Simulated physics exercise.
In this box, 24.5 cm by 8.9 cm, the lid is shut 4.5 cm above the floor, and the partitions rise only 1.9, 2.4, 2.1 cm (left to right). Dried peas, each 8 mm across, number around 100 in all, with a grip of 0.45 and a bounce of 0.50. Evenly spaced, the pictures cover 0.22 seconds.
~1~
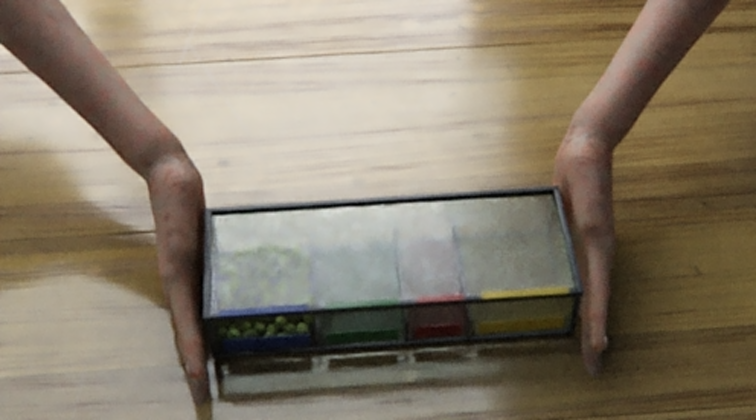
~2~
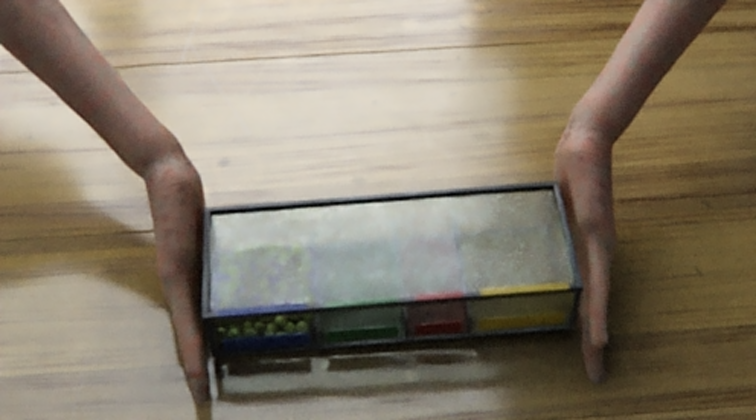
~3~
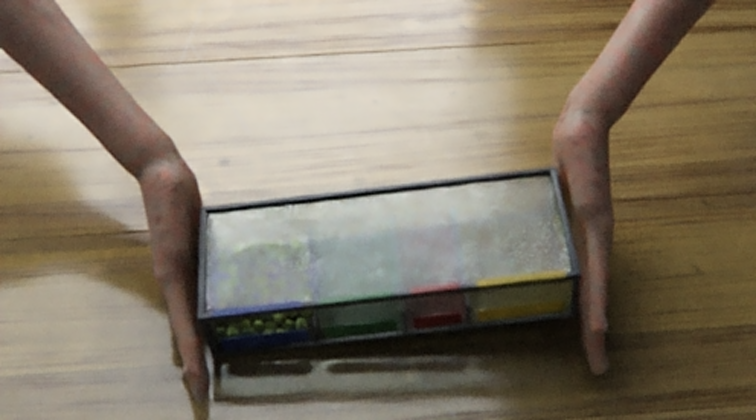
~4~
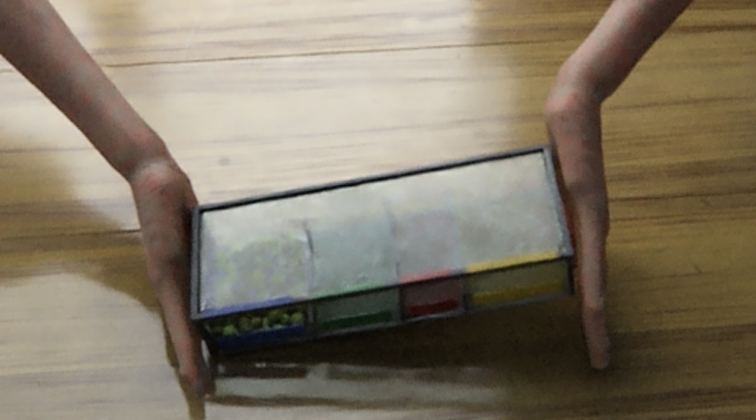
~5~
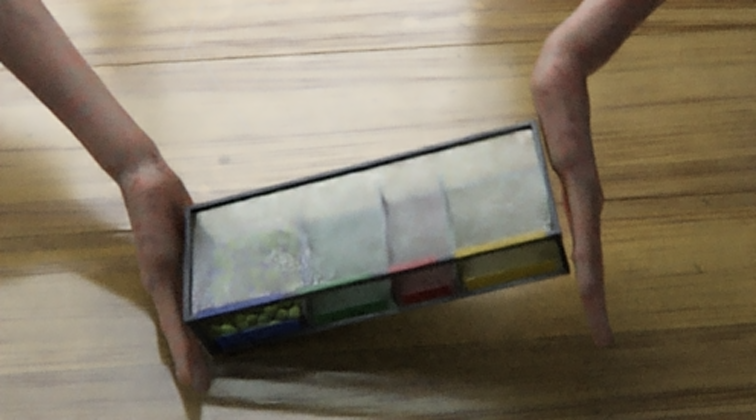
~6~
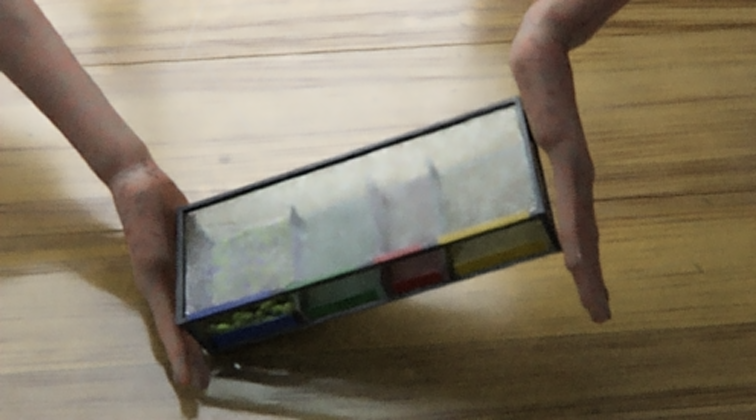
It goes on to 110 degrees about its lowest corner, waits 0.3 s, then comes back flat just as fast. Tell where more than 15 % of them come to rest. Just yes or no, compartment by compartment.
Red compartment gets a no, blue compartment gets a yes, green compartment gets a no, yellow compartment gets a no.
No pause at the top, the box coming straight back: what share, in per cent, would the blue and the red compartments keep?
Then blue keeps 100% and red keeps 0%.
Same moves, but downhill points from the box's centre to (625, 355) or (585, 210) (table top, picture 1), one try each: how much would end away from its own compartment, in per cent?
The share comes to roughly 100 in a hundred, then roughly 100 in a hundred.
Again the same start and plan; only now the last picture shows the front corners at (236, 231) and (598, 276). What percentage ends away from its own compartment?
My guess is close to 100 per cent.
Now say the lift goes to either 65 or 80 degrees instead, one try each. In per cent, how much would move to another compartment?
Close to 0 in a hundred first, and 0 in a hundred second.
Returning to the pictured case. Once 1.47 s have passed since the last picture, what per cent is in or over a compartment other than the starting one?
Roughly 0 percent of it.
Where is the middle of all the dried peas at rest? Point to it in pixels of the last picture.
Approximately (246, 303) in the last view.
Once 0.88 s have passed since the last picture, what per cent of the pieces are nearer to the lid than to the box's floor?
About 70 %.
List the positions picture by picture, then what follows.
Box tilt 0 degrees, front corners at (210, 315) and (577, 290); blue 100 %, in the first picture.
Box tilt 1 degrees, front corners at (209, 315) and (576, 286), in the second picture.
Box tilt 5 degrees, front corners at (205, 315) and (574, 273), lowest corner left front, in the third picture.
Box tilt 10 degrees, front corners at (198, 316) and (567, 253), lowest corner left front, in the fourth picture.
Box tilt 16 degrees, front corners at (191, 318) and (555, 232), lowest corner left front, in the fifth picture.
Box tilt 22 degrees, front corners at (184, 320) and (539, 211), lowest corner left front; blue 100 %, in the sixth picture.
Then, 0.88 s after the last picture, tilt 110 degrees; blue 100 %.
Then, 1.47 s after the last picture, tilt 58 degrees; blue 100 %.
Then, 2.11 s after the last picture, tilt 0 degrees; blue 100 %.
In the end, red 0 %, blue 100 %, green 0 %, yellow 0 %.
